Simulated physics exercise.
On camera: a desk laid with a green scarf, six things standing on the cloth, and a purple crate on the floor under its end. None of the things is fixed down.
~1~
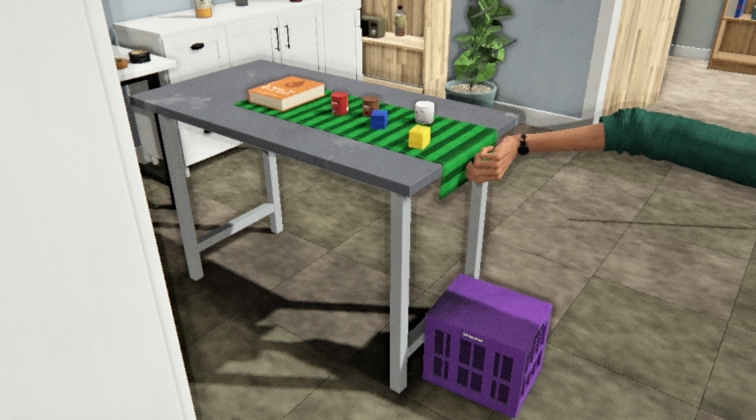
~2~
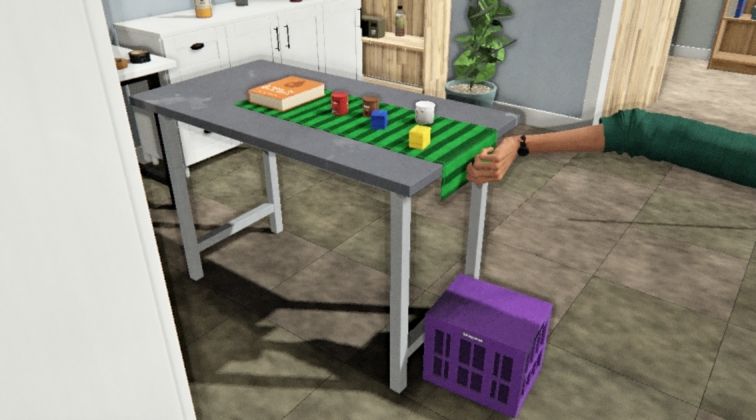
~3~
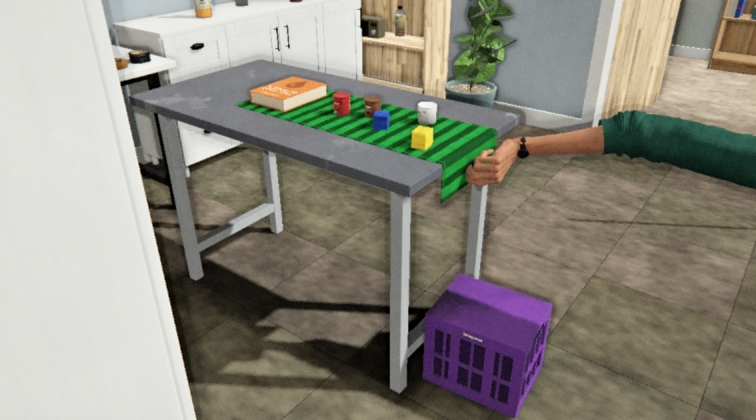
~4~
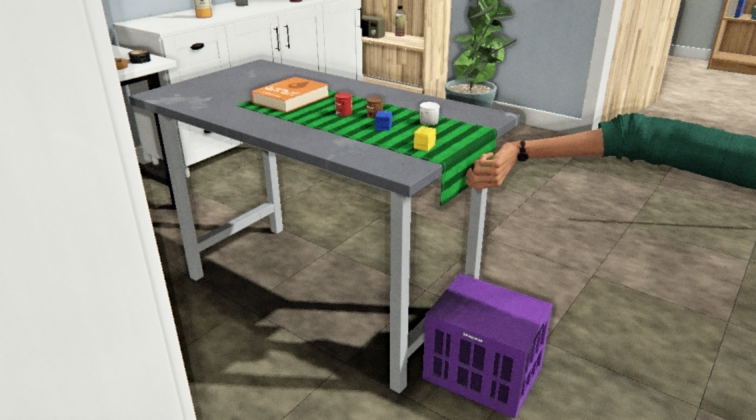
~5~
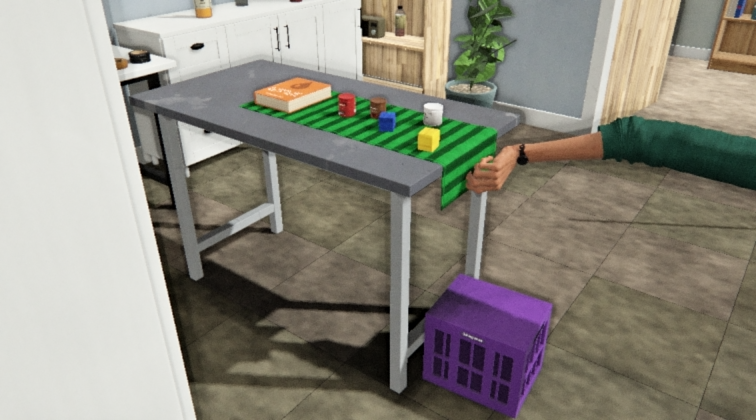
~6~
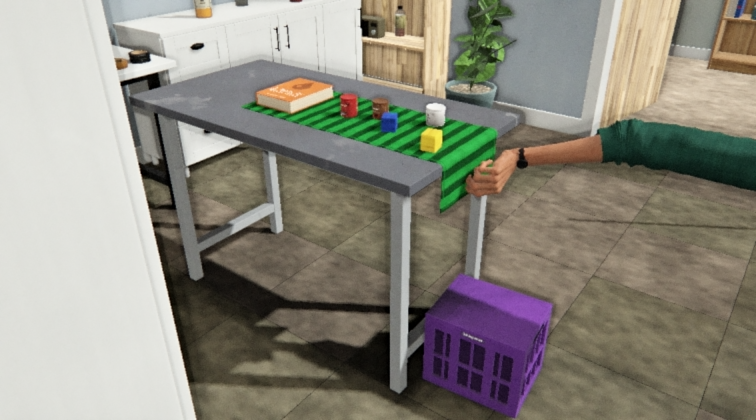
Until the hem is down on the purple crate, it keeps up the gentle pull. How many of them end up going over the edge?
By the end, four will have gone over.
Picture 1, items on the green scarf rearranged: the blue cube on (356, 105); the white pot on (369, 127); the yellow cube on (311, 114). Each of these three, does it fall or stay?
As for the blue cube, it stays where it is; the white pot tips off; the yellow cube stays where it is.
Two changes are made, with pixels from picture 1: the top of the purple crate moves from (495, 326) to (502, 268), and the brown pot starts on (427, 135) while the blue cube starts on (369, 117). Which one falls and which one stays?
The brown pot does not stay aboard, and the blue cube stays aboard.
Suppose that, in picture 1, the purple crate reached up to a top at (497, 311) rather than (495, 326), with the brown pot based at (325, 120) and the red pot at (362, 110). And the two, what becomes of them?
Observed: Brown pot remains seated; red pot remains seated.
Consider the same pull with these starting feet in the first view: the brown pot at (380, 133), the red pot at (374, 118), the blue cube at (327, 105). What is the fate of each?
Brown pot: Off; red pot: Off; blue cube: Still on.
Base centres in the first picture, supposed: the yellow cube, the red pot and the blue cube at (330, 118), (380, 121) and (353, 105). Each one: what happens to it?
Briefly: Yellow cube stays; red pot drops; blue cube stays.
Soon after, hem near (466, 244); yellow cube gone.
After that, hem near (465, 277); yellow cube, white pot and blue cube gone.
In the end, hem on the crate; yellow cube, white pot, blue cube and brown pot gone. The count of fallen things is four.
